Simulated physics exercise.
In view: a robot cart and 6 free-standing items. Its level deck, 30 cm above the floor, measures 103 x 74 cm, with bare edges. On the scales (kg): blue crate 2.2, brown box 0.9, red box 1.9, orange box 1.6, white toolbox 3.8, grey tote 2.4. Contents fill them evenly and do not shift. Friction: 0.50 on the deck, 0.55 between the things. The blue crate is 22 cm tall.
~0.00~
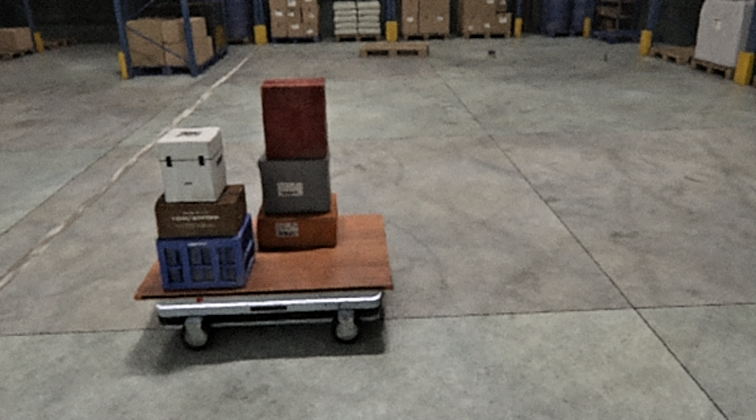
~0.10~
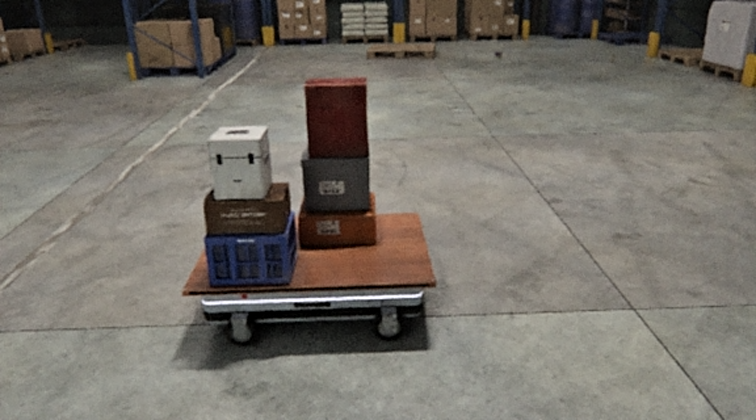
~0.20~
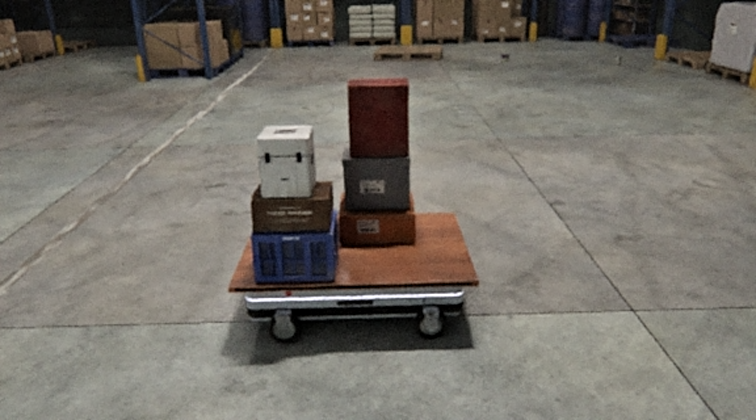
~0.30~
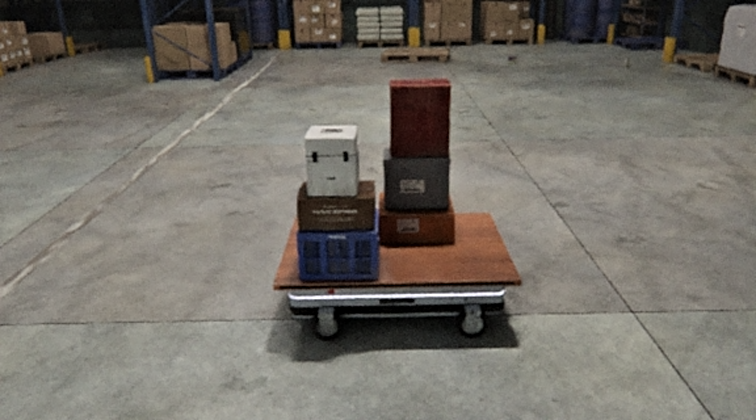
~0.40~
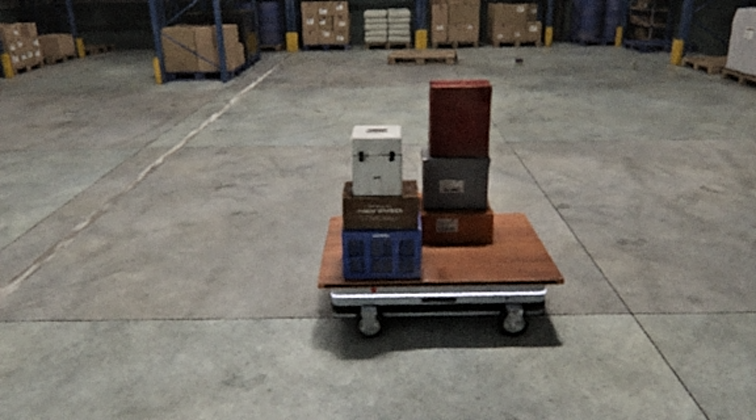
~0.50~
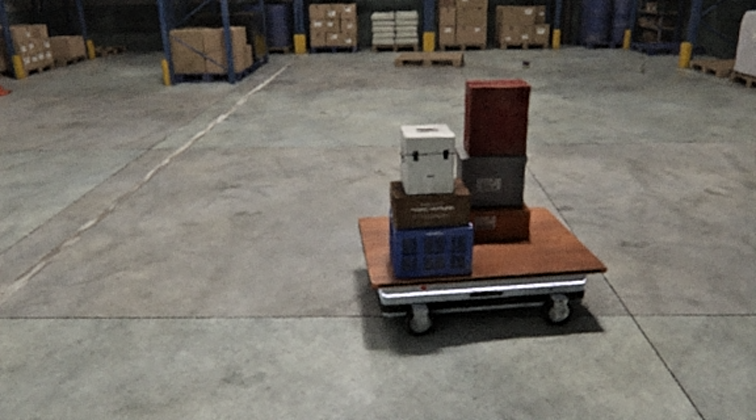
A low cart carrying two stacks of boxes and crates, one topped by a white toolbox and the other by a red box, rolled rightward across a warehouse floor, then turned slightly.
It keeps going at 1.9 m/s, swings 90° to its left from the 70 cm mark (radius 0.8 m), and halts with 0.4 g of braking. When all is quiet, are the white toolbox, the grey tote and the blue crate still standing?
The white toolbox topples; the grey tote topples; the blue crate topples.
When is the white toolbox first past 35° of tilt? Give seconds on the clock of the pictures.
At about 1.0 s.
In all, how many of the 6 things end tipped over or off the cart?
5 of them.
Around 0.90 s, cart 171 cm along, turned 62°; white toolbox now off the cart; grey tote at 39° to upright near (561, 140); blue crate at 22° to upright near (572, 190).
Around 1.30 s, cart 245 cm along, turned 90°; blue crate, brown box and red box now off the cart; grey tote on its side near (538, 122); orange box shifted 18 cm.
Finally (2.1 s), off the cart and tipped over, blue crate, brown box, red box, white toolbox and grey tote; not toppled but over 10 cm from the start, orange box. In the last view, white toolbox near (742, 196), grey tote near (557, 151).
